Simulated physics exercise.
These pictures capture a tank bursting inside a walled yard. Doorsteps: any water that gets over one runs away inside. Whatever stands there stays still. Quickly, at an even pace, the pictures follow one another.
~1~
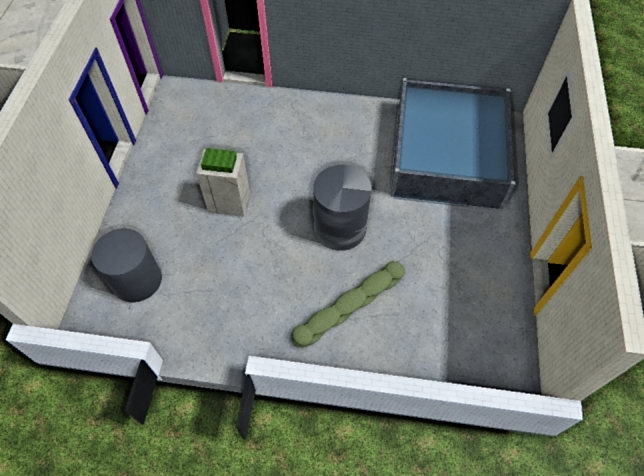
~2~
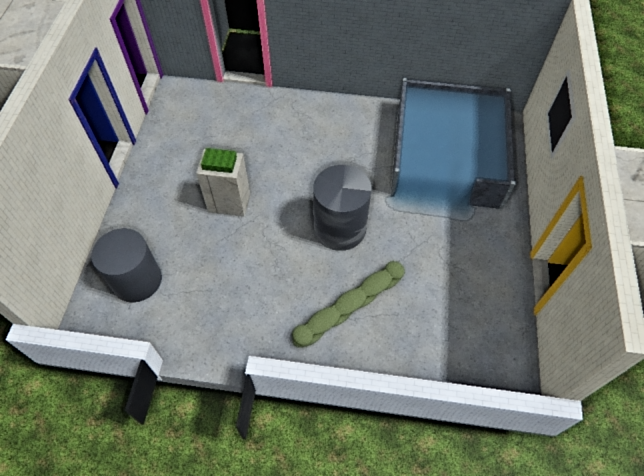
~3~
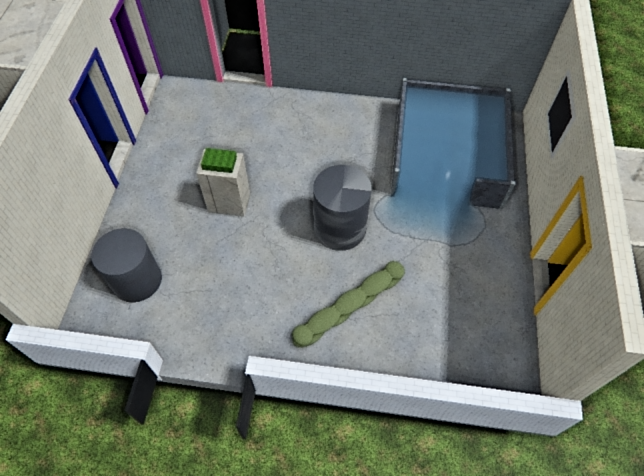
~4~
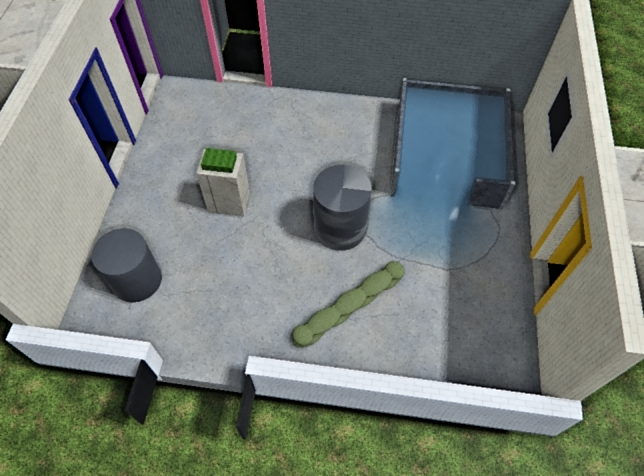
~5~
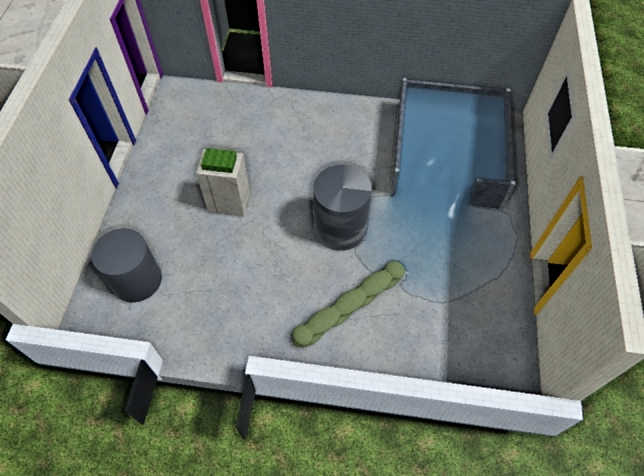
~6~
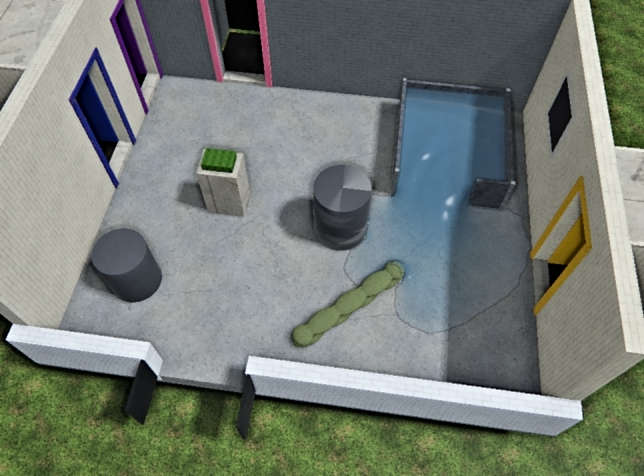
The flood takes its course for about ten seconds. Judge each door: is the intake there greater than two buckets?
As I see it, the blue door doesn't overshoot the mark there. The yellow door overshoots the mark there. The pink door doesn't overshoot the mark there. The purple door doesn't overshoot the mark there.
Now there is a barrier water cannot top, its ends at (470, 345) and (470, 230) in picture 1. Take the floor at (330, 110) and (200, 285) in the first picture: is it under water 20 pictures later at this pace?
Not wet, soaked.
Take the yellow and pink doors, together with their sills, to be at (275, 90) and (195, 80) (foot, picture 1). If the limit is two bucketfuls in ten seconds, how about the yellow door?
For the yellow door, it remains below.
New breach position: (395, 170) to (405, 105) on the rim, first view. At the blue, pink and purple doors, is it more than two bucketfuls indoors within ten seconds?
Result - blue: Above the limit; pink: Above the limit; purple: Above the limit.
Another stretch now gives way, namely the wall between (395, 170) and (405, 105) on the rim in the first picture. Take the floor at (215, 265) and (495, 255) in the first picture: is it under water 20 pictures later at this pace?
Submerged, then unwetted.
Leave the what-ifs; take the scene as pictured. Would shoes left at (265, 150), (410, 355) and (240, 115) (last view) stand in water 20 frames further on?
As listed, the points end up high and dry, soaked and high and dry.
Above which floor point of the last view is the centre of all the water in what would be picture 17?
Somewhere near (427, 226).
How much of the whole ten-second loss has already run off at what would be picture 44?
Estimate: Some 60 %.
A moment on, water covers 25 % of the floor; the blue door not reached, the yellow door wet at the sill, nothing in, the pink door not reached, the purple door not reached.
Next, water covers 35 % of the floor; the blue door not reached, the yellow door under two buckets in, the pink door not reached, the purple door not reached.
Then, water covers 45 % of the floor; the blue door not reached, the yellow door under two buckets in, the pink door not reached, the purple door not reached.
Later, water covers 60 % of the floor; the blue door wet at the sill, nothing in, the yellow door over two buckets in, the pink door not reached, the purple door not reached.
In the end, water covers 90 % of the floor; the blue door wet at the sill, nothing in, the yellow door far over two buckets in, the pink door wet at the sill, nothing in, the purple door wet at the sill, nothing in.
